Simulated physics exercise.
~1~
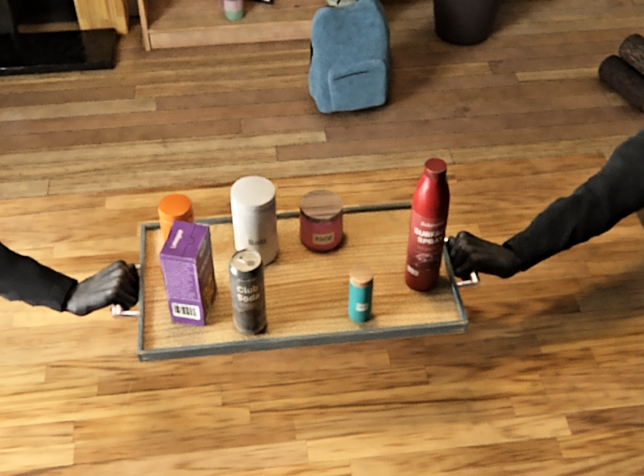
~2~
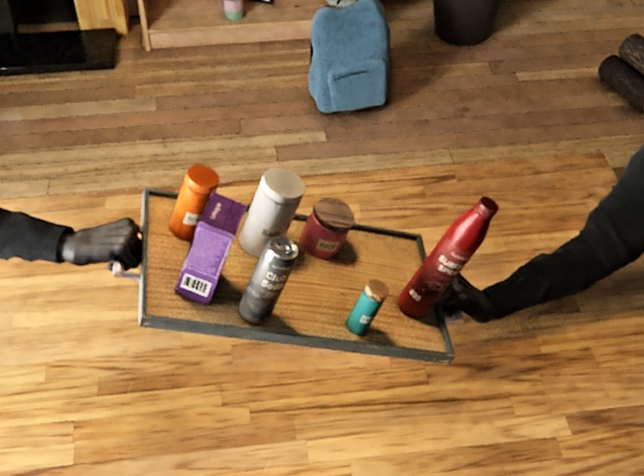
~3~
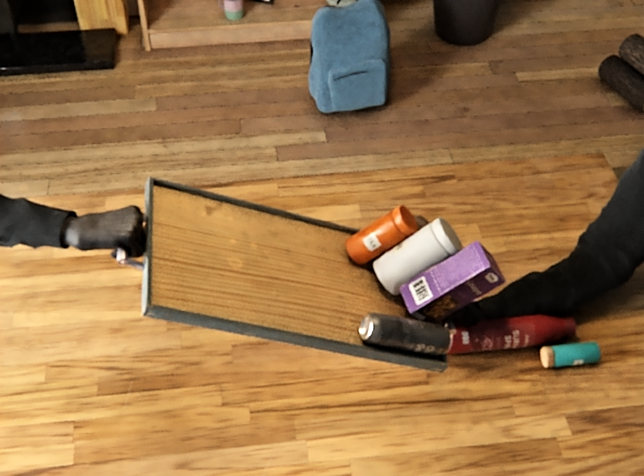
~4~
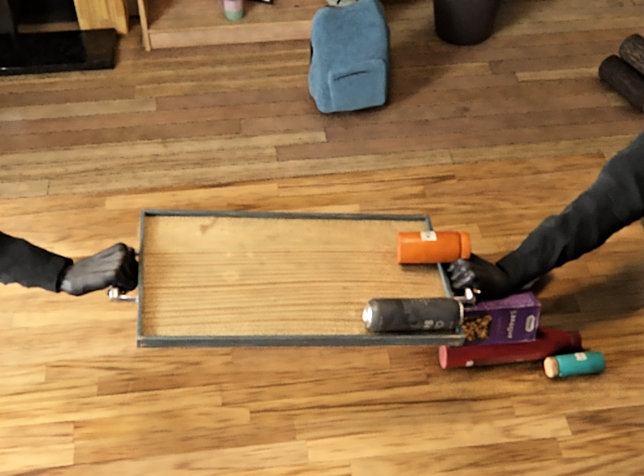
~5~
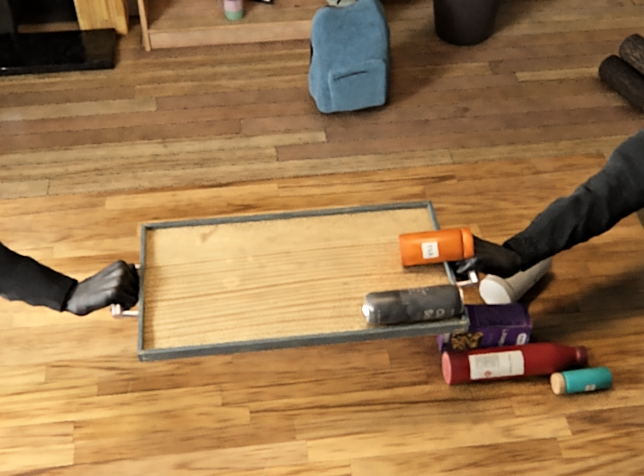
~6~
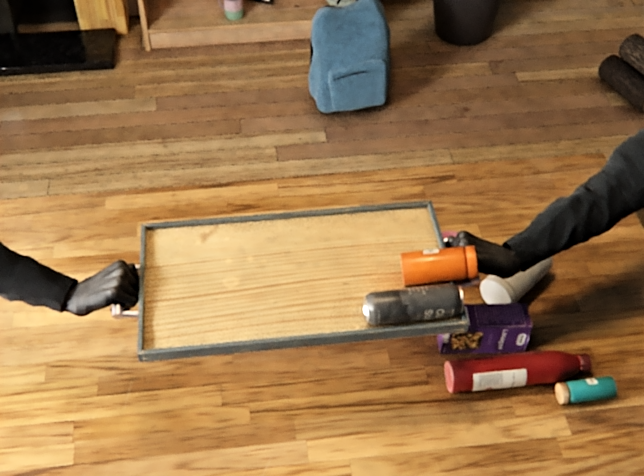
A serving tray held by two gloved hands tips steeply down to the right, sending its bottle, jars, carton, can and shaker sliding and toppling, then levels out; the grey can and orange jar lie on the tray's right end, with other items on the wooden floor.
